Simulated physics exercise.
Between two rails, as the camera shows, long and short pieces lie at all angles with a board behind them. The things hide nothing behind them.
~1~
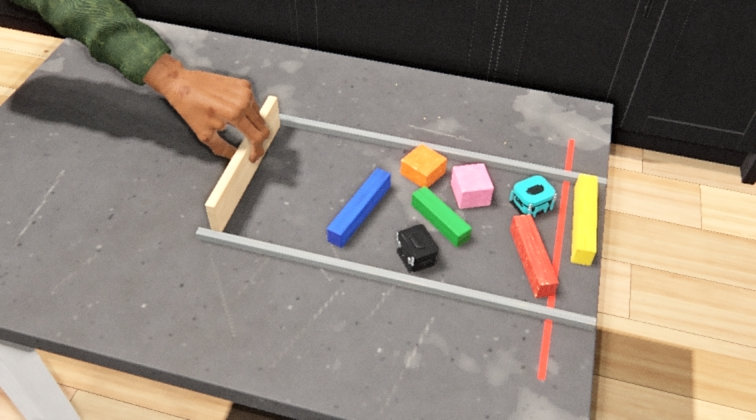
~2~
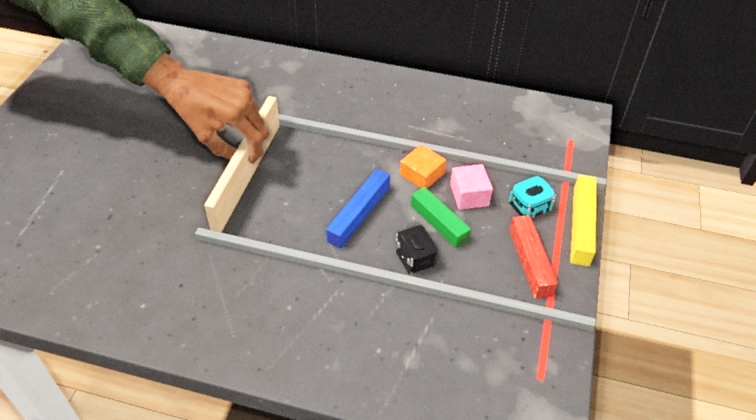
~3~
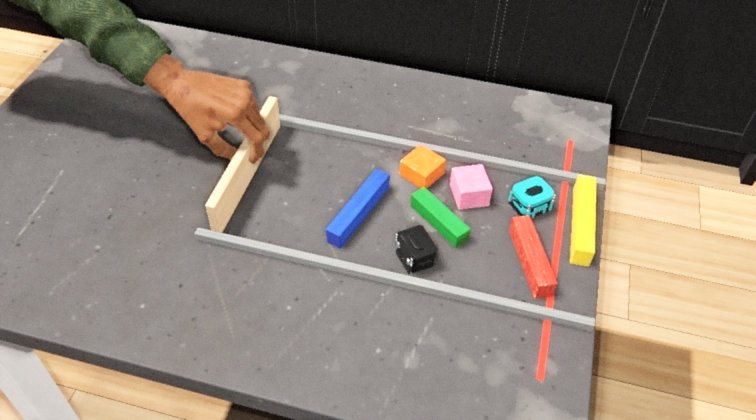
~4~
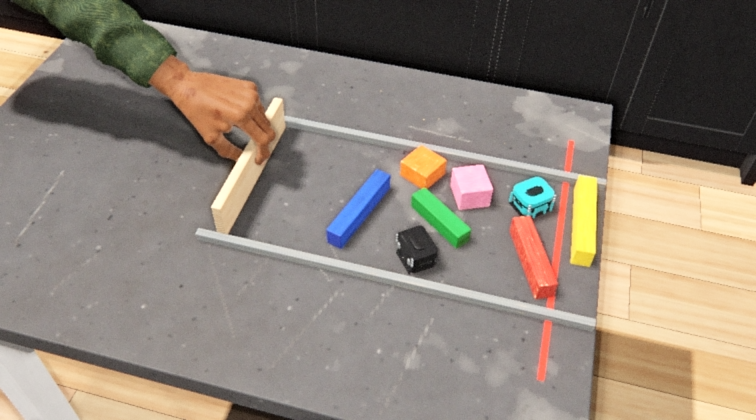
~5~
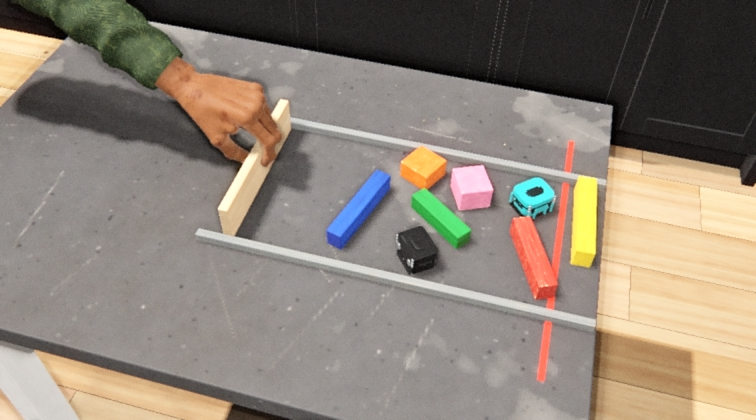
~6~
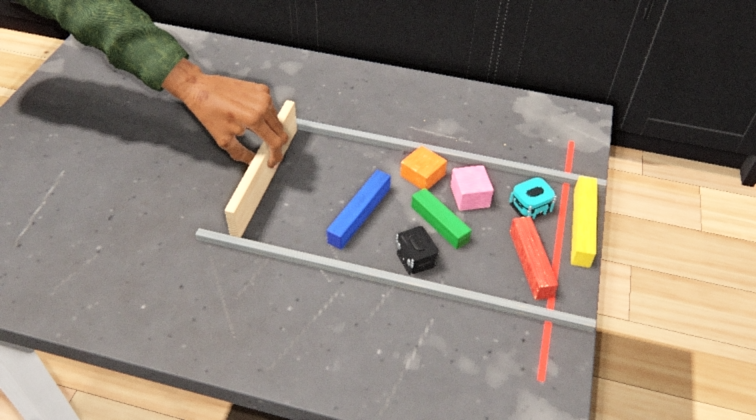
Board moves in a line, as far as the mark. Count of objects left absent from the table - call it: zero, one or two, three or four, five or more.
My call is three or four.
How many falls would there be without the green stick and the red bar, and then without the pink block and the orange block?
First try: 2 fallen; other try: 2.
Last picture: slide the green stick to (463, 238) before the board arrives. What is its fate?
Here the green stick stays aboard.
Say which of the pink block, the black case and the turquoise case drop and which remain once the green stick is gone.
I'd say the pink block stays where it is, the black case stays where it is, and the turquoise case ends up down.
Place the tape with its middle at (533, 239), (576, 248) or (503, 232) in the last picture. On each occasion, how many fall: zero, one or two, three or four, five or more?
Falls: 1 or 2; five or over; just one or two.
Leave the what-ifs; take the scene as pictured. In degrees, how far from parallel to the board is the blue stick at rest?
About 0 degrees.
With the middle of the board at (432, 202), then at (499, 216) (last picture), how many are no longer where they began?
At the first point the count is 5, at the second it's 8.
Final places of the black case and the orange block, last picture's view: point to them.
Close to (588, 299); the other close to (583, 193).
A little later, none off yet; yellow bar at rest near (584, 220); red bar at rest near (533, 257); turquoise case at rest near (532, 199).
Next, none off yet; yellow bar at rest near (584, 220); red bar at rest near (533, 257); turquoise case shifted about its own width near (555, 206).
When it is over, the number that fall off is three or four; down, turquoise case, red bar and yellow bar.
